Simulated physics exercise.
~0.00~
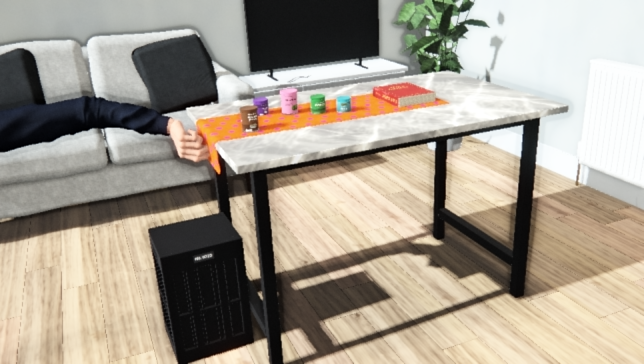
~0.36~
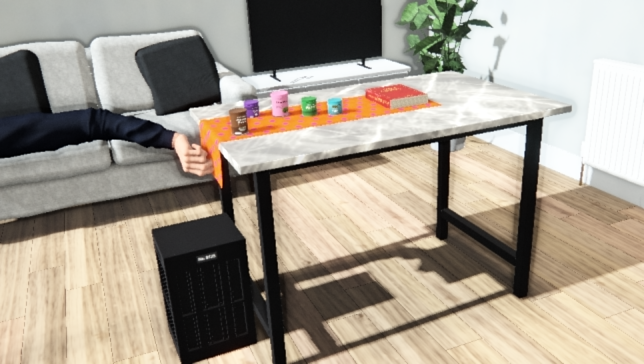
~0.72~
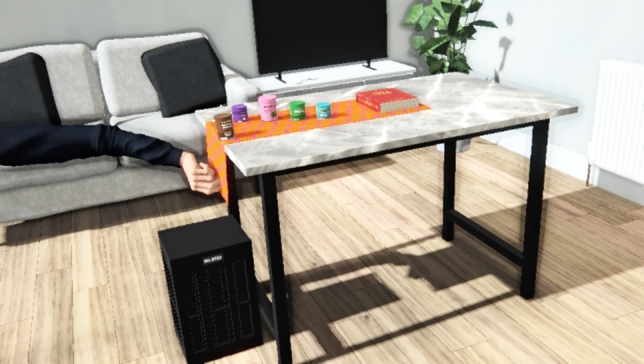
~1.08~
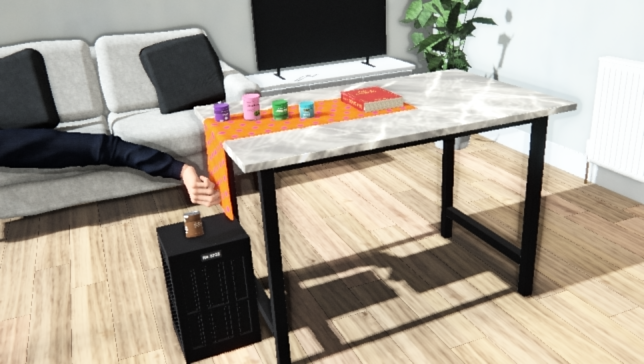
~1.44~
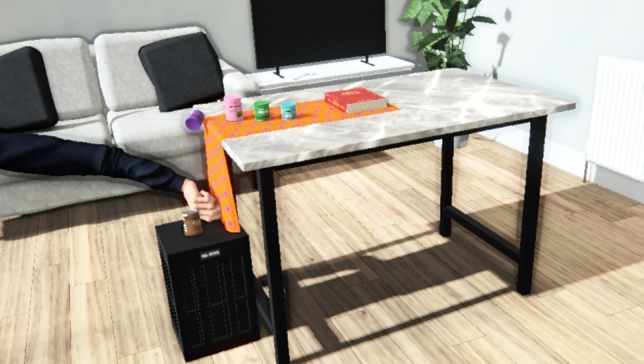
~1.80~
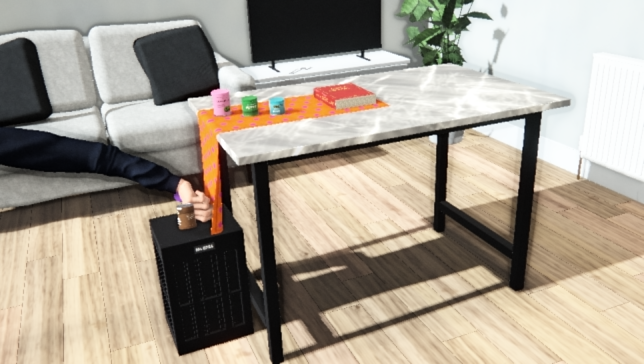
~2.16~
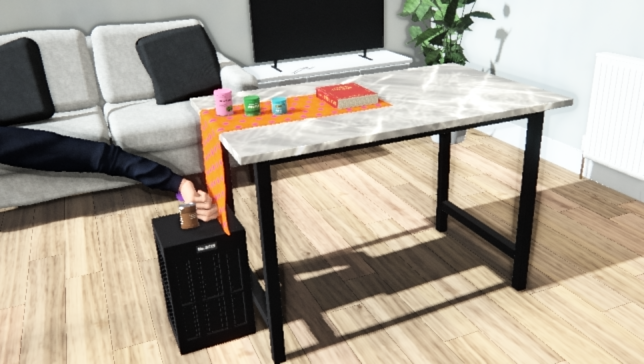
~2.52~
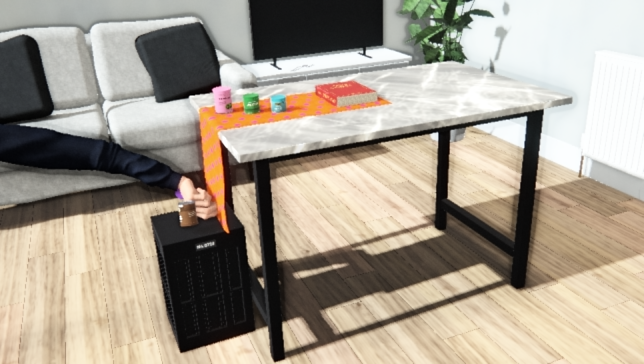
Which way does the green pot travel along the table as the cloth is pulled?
It moves to the left, riding along with the orange cloth and staying on the table.
